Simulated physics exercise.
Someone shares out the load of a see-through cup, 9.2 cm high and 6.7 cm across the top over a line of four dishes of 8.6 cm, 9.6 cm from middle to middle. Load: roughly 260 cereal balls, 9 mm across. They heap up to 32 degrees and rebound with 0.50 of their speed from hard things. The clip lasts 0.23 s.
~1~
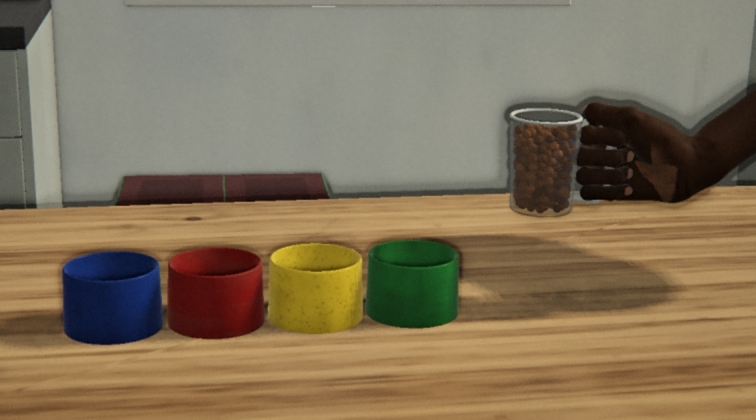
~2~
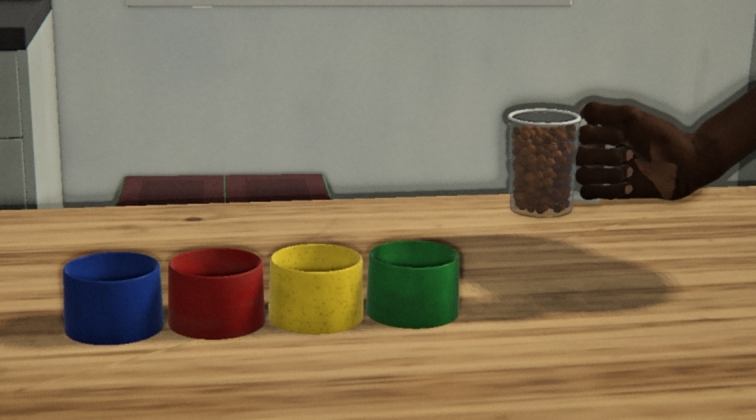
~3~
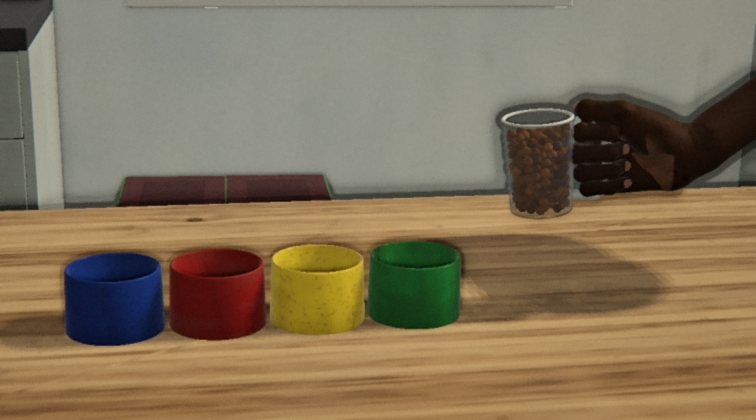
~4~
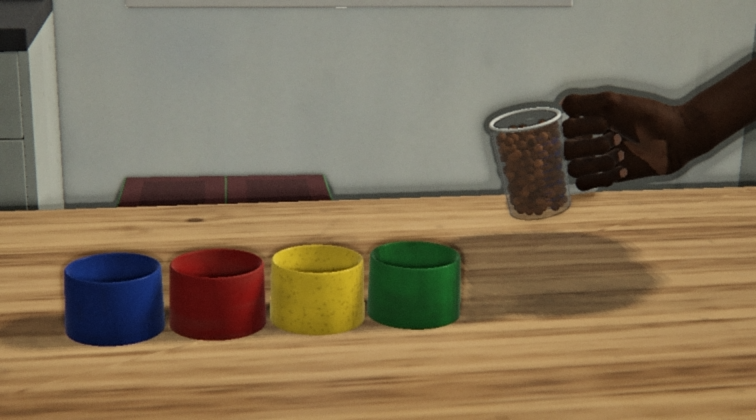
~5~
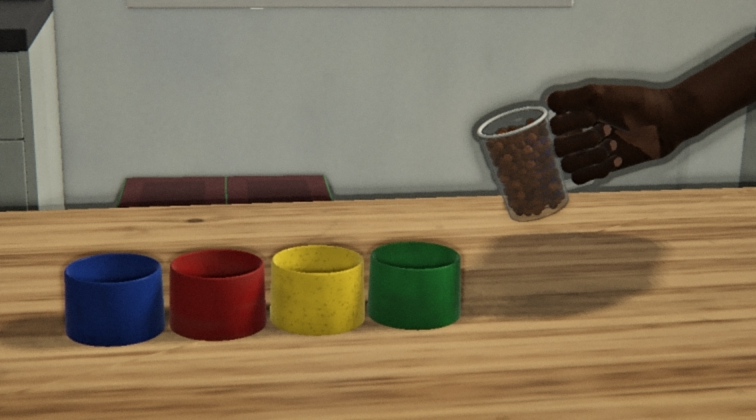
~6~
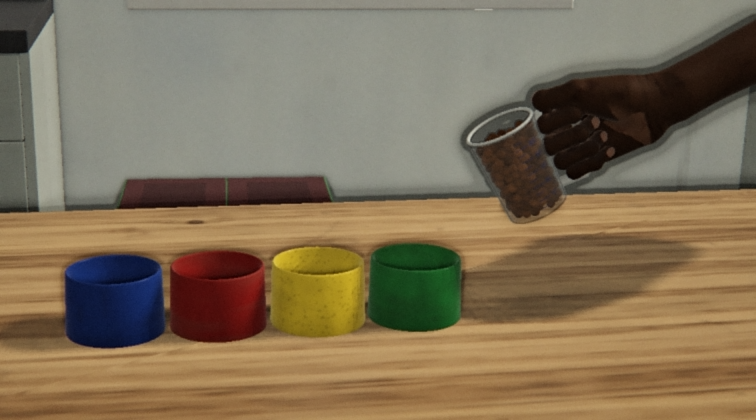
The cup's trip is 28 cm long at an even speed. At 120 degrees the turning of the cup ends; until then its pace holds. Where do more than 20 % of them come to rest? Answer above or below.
Red below, blue below, green below, yellow above, counter below.
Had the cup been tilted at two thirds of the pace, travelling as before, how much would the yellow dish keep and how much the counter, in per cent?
Then: Yellow 60; counter 10.
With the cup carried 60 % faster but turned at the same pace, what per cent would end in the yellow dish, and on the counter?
In that case yellow 30; counter 10.
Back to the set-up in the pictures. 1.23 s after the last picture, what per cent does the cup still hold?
Some 0 per cent of the load.
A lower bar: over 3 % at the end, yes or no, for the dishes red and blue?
Red no, blue no.
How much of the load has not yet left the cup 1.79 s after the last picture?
Roughly 0 per cent.
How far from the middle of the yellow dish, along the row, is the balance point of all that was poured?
About 1 cm to its right.
Then, 0.74 s after the last picture, tilt 120 degrees; cup holds 35 %, green 15 %, yellow 35 %.
Then, 1.23 s after the last picture, tilt 120 degrees; cup holds 0 %, green 15 %, yellow 75 %.
Then, 1.79 s after the last picture, tilt 120 degrees; cup holds 0 %, green 15 %, yellow 75 %.
In the end, red 0 %, blue 0 %, green 15 %, yellow 75 %, counter 10 %.
